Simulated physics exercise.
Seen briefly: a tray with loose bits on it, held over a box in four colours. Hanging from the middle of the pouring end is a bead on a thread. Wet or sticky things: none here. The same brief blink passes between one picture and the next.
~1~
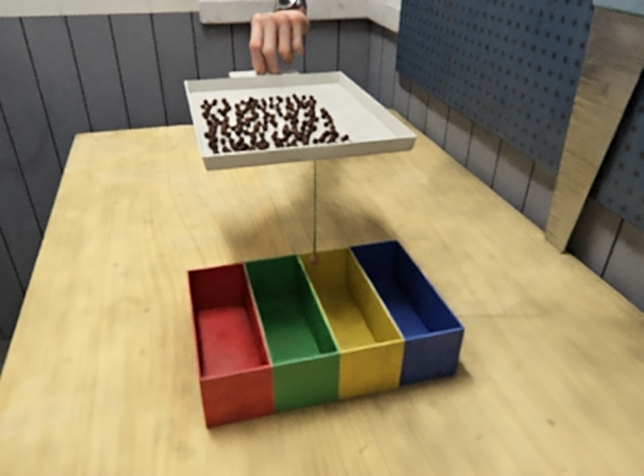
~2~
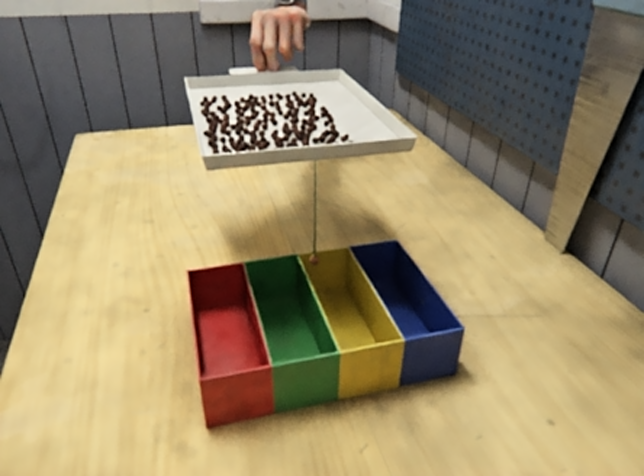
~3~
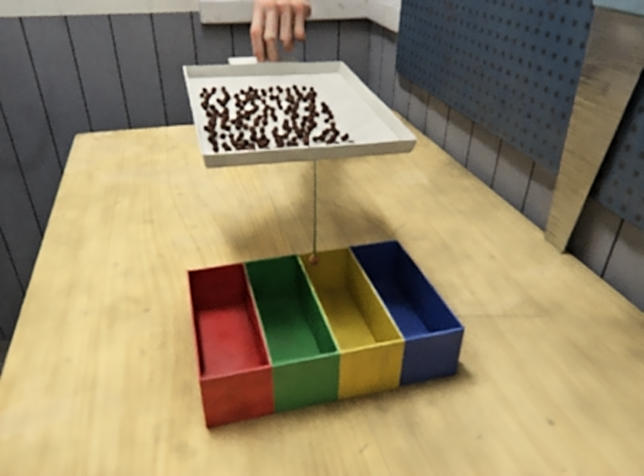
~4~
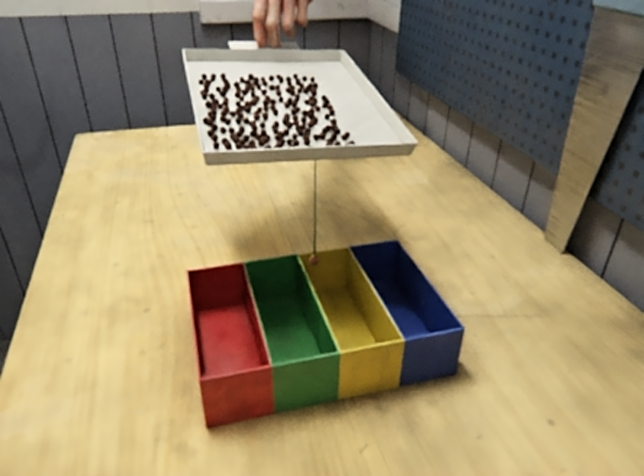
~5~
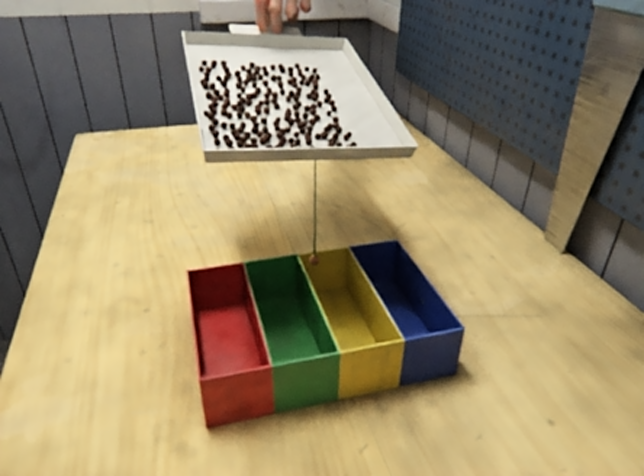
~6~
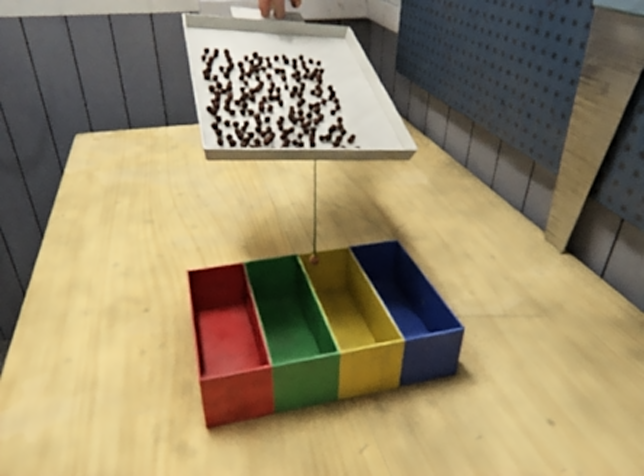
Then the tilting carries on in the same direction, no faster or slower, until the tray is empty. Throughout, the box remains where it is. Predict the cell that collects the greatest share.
The blue cell collects the greatest share.
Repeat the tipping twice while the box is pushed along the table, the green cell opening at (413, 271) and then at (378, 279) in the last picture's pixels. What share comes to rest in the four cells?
First try: Around 90 percent; second try: Around 100 percent.
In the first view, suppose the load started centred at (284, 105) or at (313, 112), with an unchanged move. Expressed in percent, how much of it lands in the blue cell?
In turn 70 and 80 in a hundred.
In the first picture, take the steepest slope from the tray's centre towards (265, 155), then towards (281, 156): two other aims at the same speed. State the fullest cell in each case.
So the first one goes to the red one and the second to that red cell.
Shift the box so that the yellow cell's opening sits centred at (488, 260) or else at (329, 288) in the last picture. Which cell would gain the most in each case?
That red cell, then the blue cell.
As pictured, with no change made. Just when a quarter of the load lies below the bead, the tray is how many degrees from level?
I'd say it is tilted about 95°.
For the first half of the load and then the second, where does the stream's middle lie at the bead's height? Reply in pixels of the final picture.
I'd say close to (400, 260) at first and close to (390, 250) later on.
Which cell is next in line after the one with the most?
That one is the yellow cell.
Soon after the last picture, tray tipped steeply; most on the tray; a stray few in the blue cell; a stray few in the yellow cell; a small part falling or outside the box.
A little later, tray tipped right over; about a third on the tray; about a quarter in the blue cell; a stray few in the yellow cell; about a third falling or outside the box.
Later still, tray tipped past a quarter turn; about two thirds in the blue cell; about a quarter in the yellow cell; a stray few in the green cell; a stray few in the red cell; a small part falling or outside the box.
At rest, tray tipped past a quarter turn; about two thirds in the blue cell; about a quarter in the yellow cell; a stray few in the green cell; a stray few in the red cell; a small part outside the box.
